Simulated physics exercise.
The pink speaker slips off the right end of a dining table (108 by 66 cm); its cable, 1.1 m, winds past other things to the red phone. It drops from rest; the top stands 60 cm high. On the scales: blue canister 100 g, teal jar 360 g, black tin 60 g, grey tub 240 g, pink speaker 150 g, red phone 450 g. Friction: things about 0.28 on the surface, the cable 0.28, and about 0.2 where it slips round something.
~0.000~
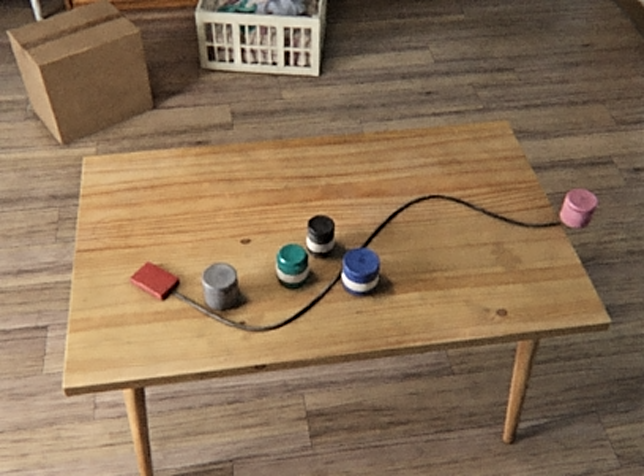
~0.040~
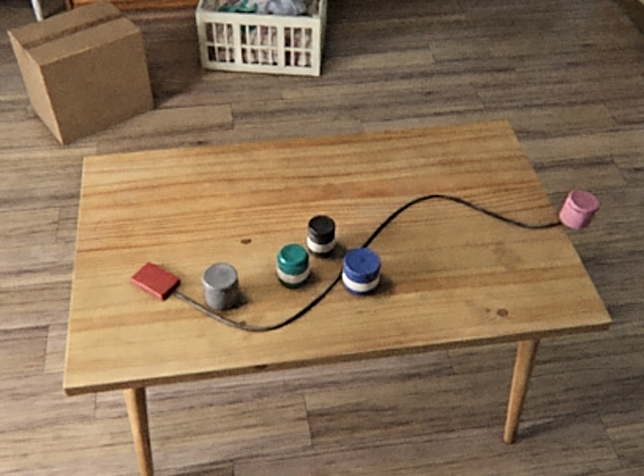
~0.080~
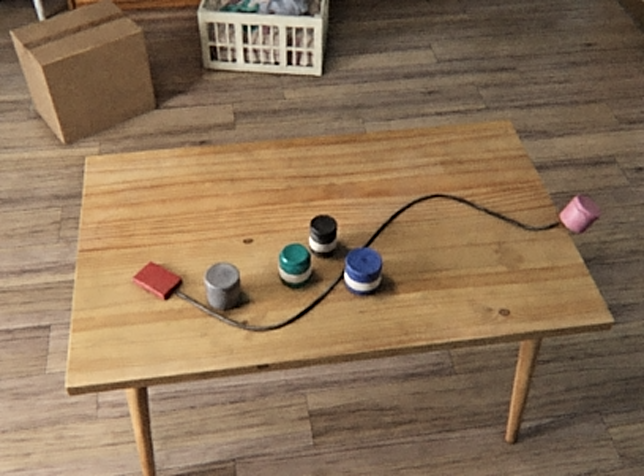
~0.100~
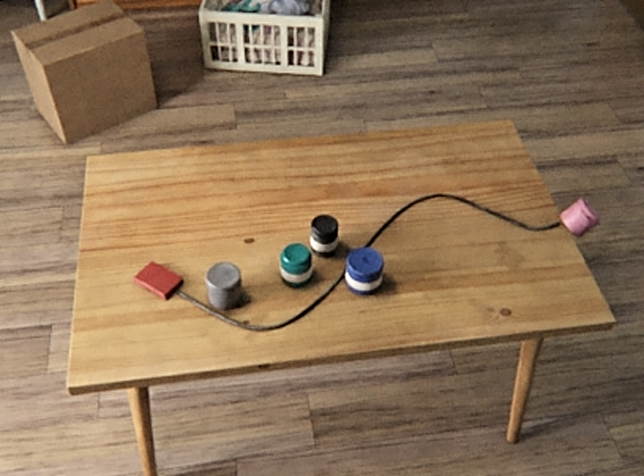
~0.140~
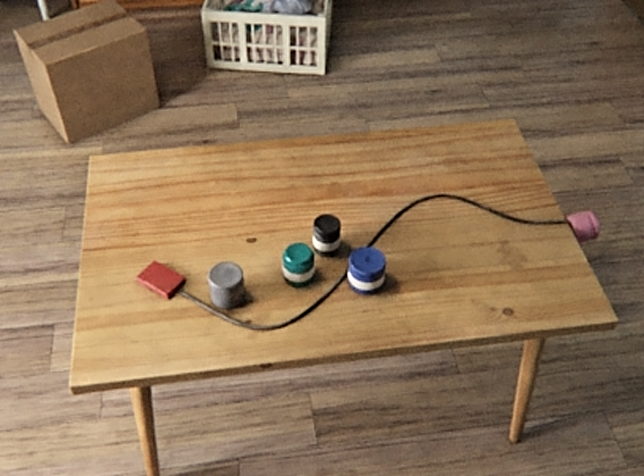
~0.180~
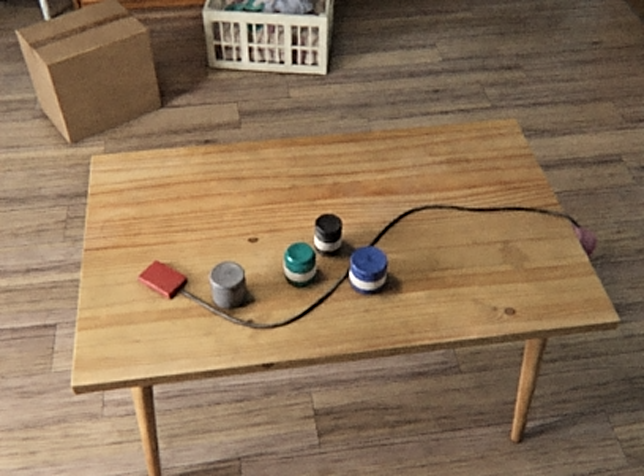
We see a wooden table holding a red phone, grey tub, teal jar, black tin and blue canister, while a pink cabled object at the right edge tilts and drops below the tabletop, drawing the dark cable over the edge.
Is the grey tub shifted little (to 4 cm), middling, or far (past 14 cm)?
Verdict: The grey tub slides into the middle band.
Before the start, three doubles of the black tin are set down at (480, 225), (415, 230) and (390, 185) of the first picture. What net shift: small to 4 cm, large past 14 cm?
In turn: Middling, large, small.
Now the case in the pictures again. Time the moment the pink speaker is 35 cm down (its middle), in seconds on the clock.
About: Not at all.
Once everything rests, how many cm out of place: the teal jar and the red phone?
Teal jar 0 cm, red phone 4 cm.
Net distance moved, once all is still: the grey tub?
Grey tub 6 cm.
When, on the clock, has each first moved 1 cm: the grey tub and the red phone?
About: Grey tub 0.32 s, red phone 0.34 s.
After 0.4 s, the cable's tail end at (190, 292); grey tub 6 cm off its start, pink speaker over the edge, blue canister 4 cm off its start.
After 0.7 s, the cable's tail end at (197, 289); grey tub 7 cm off its start, pink speaker over the edge, blue canister 4 cm off its start.
After 0.9 s, the cable's tail end at (202, 287); grey tub 7 cm off its start at (234, 250), pink speaker over the edge, blue canister 4 cm off its start at (380, 273).
After 1.2 s, the cable's tail end at (202, 287); grey tub 7 cm off its start, blue canister 4 cm off its start, red phone 4 cm off its start.
After 2.4 s, the cable's tail end at (202, 287); grey tub 7 cm off its start at (234, 250), pink speaker over the edge, blue canister 4 cm off its start at (380, 273), red phone 4 cm off its start at (180, 279).
